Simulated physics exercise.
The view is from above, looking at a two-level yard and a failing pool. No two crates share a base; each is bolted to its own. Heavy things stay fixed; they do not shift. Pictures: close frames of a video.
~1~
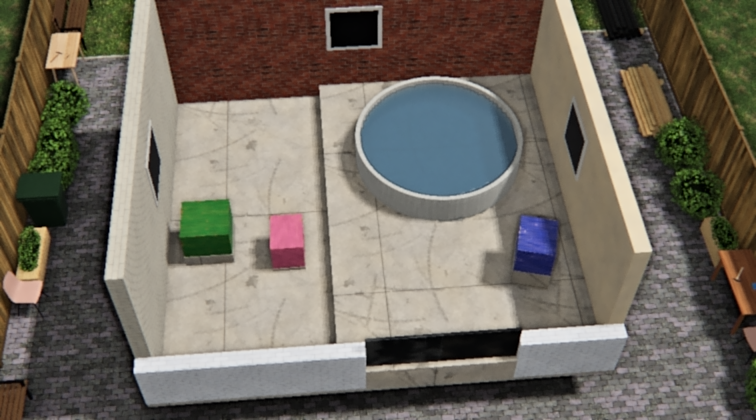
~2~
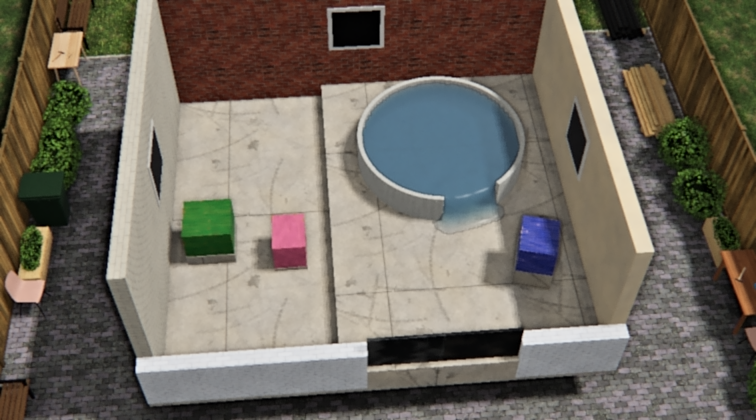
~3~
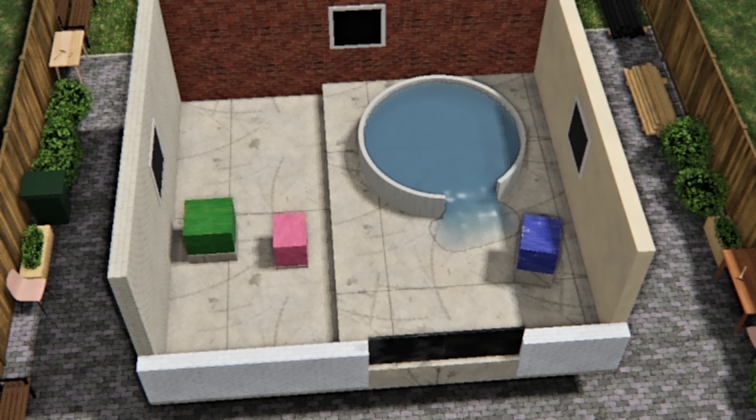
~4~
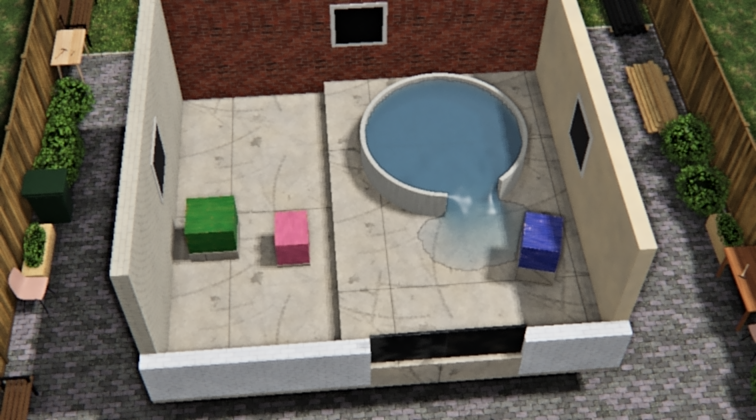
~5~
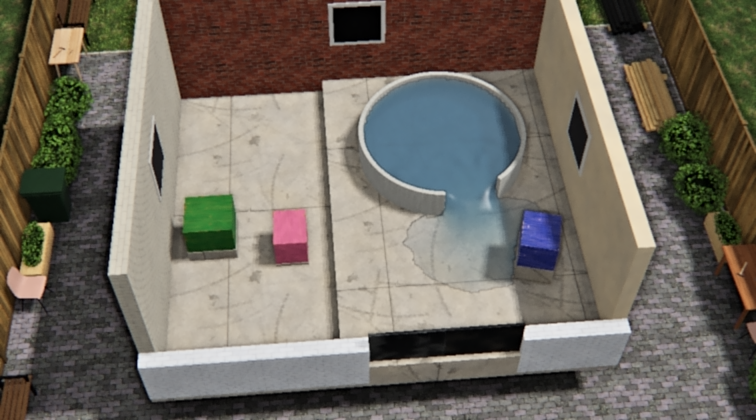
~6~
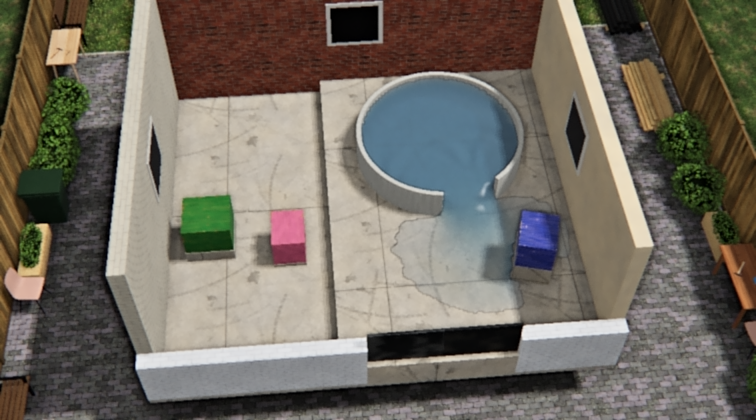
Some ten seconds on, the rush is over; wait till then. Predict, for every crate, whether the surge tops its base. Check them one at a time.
Outcome: The blue crate has no water on it afterwards. The pink crate has water on it afterwards. The green crate has no water on it afterwards.
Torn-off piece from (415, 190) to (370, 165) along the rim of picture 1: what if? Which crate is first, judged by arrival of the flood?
The pink crate.
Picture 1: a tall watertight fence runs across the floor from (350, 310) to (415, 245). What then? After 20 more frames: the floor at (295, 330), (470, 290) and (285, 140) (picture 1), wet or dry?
First inundated, then inundated, then unwetted.
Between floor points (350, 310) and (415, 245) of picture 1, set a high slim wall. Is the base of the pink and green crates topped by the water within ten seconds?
In short: Pink gets wet; green escapes it.
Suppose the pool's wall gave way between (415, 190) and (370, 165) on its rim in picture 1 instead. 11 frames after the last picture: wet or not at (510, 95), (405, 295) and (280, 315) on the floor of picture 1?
Spared, then sodden, then sodden.
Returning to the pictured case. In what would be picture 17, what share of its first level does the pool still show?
Roughly 72 %.
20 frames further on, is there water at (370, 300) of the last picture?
There: Under water.
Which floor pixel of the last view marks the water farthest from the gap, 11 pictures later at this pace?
Close to (330, 365), I think.
A moment on, water covers 20 % of the floor; the blue crate water round its plinth, the pink crate not reached, the green crate not reached.
Next, water covers 25 % of the floor; the blue crate water round its plinth, the pink crate not reached, the green crate not reached.
Then, water covers 45 % of the floor; the blue crate water round its plinth, the pink crate not reached, the green crate not reached.
Later, water covers 65 % of the floor; the blue crate water round its plinth, the pink crate water round its plinth, the green crate water round its plinth.
In the end, water covers 90 % of the floor; the blue crate stayed above the water, the pink crate was topped, the green crate stayed above the water.
